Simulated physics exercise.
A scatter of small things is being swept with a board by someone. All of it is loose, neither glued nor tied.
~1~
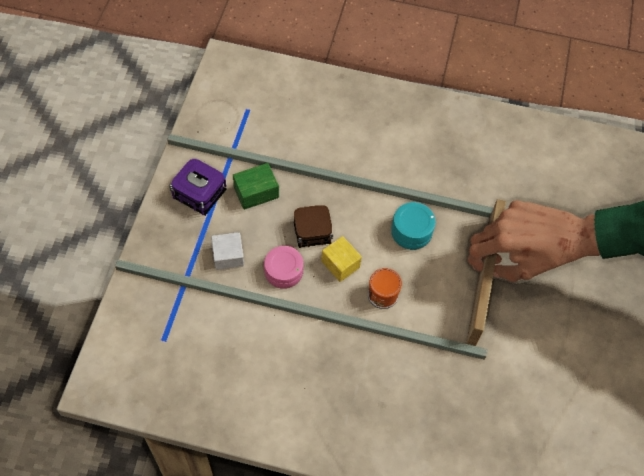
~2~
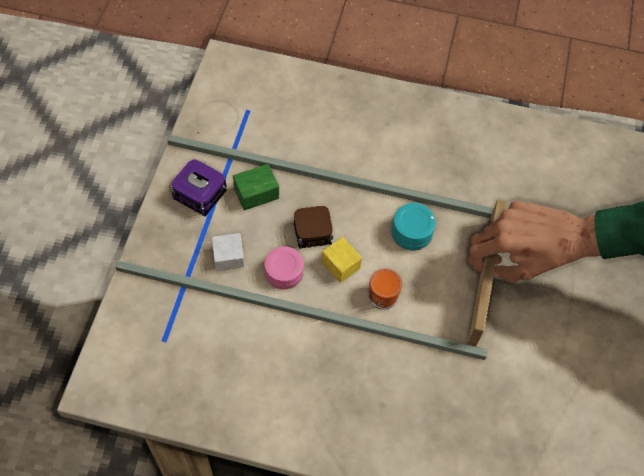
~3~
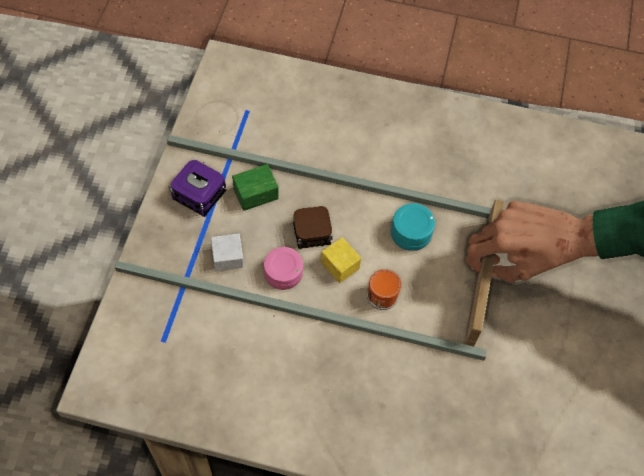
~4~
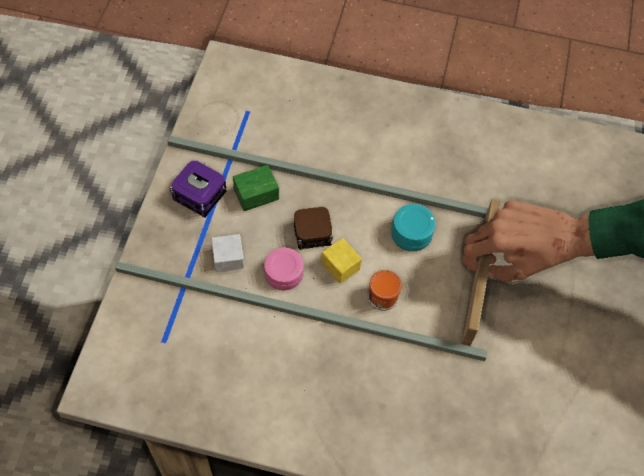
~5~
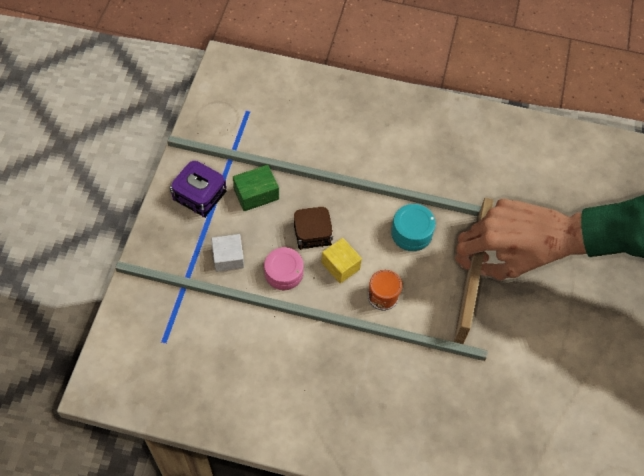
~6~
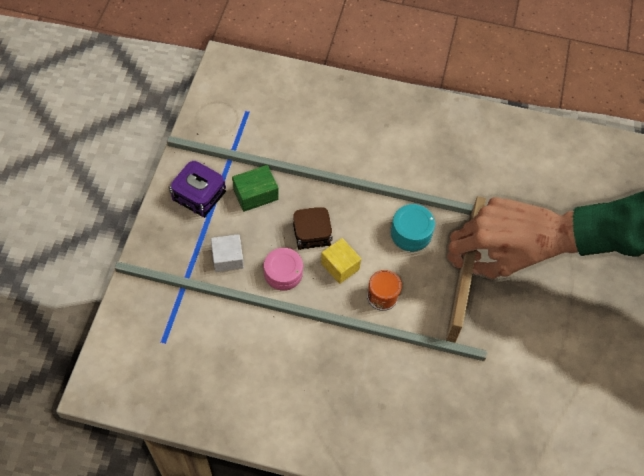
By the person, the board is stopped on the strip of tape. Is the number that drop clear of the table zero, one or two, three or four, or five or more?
Turns out one or at most two get shoved off the end.
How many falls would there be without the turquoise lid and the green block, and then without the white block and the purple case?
You'd count 0 the first time and 0 the second time.
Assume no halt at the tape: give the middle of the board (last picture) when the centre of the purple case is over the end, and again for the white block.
The purple case puts it at (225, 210), the white block at (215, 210).
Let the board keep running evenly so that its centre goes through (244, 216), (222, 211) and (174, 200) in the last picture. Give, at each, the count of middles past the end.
0, 1 and 5.
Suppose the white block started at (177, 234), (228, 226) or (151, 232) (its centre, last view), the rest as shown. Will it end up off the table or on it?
Going through them in turn, the case fails to stay, then sits tight, then fails to stay.
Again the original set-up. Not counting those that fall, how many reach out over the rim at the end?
The total comes out at 1.
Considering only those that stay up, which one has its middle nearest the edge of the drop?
Result: Green block.
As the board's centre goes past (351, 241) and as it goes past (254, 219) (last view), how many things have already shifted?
At the first point the count is 4, at the second it's 8.
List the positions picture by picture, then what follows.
In the first frame, purple case (199, 187); white block (228, 251); green block (256, 186); board (486, 271); tape (209, 217).
In the second frame, white block (228, 252); yellow block (342, 260).
In the third frame, green block (256, 187); board (485, 272).
In the fourth frame, purple case (199, 188); brown case (313, 228).
In the fifth frame, white block (228, 253); orange pot (384, 290).
In the sixth frame, purple case (198, 188); white block (227, 253); green block (255, 188); board (466, 268); tape (209, 218).
A little later, none off yet; purple case at rest near (198, 188); white block at rest near (227, 253); green block at rest near (255, 188).
Next, none off yet; purple case moving near (189, 189); white block shifted about its own width near (195, 246); green block shifted about its own width near (235, 177).
When it is over, the number that fall off is one or two; down, white block and purple case.
